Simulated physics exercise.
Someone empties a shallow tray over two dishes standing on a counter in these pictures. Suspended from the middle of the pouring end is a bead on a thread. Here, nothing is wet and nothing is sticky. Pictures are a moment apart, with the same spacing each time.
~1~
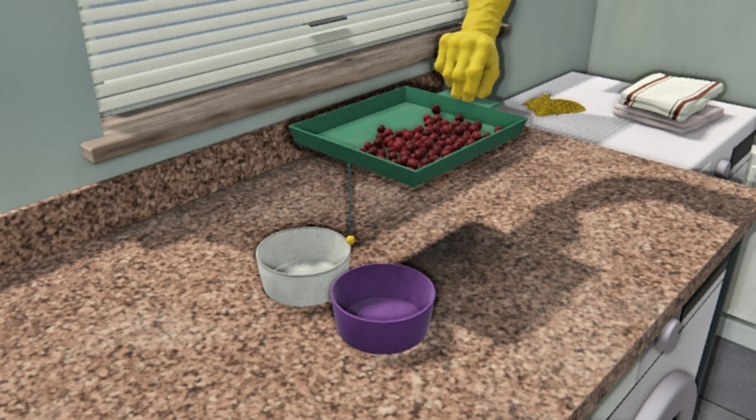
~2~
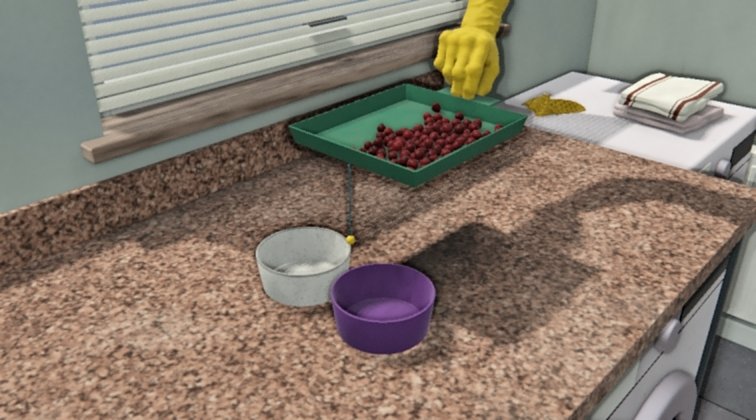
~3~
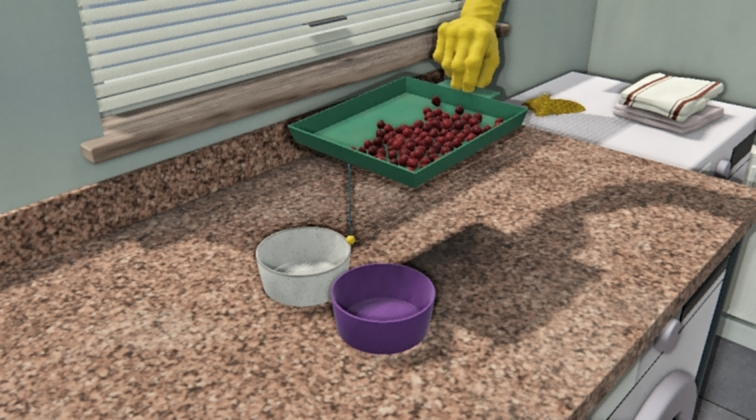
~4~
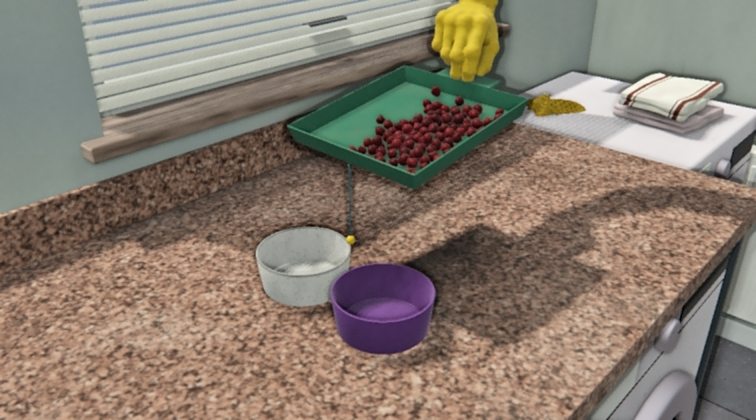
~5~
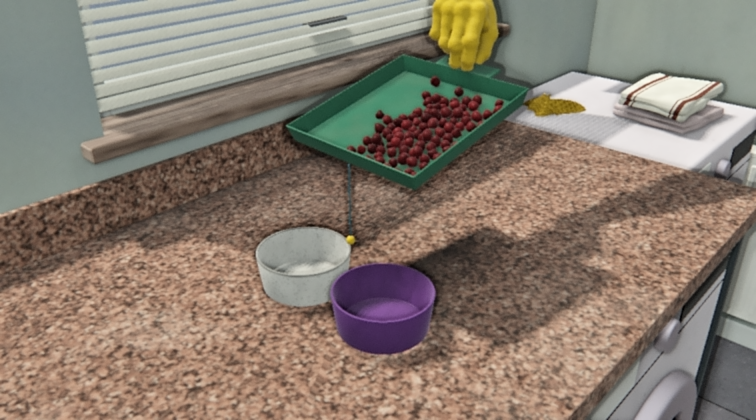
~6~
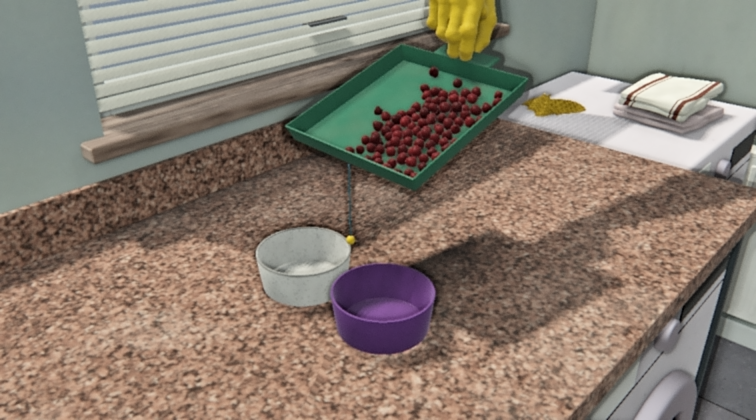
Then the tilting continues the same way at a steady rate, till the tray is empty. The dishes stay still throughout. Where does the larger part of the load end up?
The dish to the right will collect more.
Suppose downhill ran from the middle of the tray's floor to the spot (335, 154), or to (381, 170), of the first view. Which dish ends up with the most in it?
Case one: The dish at left. Case two: The dish at right.
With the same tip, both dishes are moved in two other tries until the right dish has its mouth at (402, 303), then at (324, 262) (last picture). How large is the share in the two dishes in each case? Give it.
Close to 80 in a hundred, followed by close to 40 in a hundred.
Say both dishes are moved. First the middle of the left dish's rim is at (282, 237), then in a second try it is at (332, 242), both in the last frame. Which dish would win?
Note: Try one - the dish on the right side; try two - the dish on the right side.
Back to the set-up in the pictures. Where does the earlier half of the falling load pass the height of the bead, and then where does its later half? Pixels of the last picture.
First around (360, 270), afterwards around (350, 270).
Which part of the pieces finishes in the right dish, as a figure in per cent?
It comes to around 60 per cent of the load.
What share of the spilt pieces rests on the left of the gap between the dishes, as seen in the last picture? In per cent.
Close to 90 in a hundred.
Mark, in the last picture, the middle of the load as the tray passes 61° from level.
Look around (387, 140) in the last picture.
Shortly afterwards, tray tipped steeply; all but a few on the tray; only a few in the air.
Next, tray tipped right over; near half on the tray; a little in the right dish; a little in the left dish; near a quarter in the air.
Some moments later, tray tipped past a quarter turn; near two thirds in the right dish; near a quarter in the left dish; near a quarter outside both.
In the end, tray tipped past a quarter turn; near two thirds in the right dish; near a quarter in the left dish; near a quarter outside both.
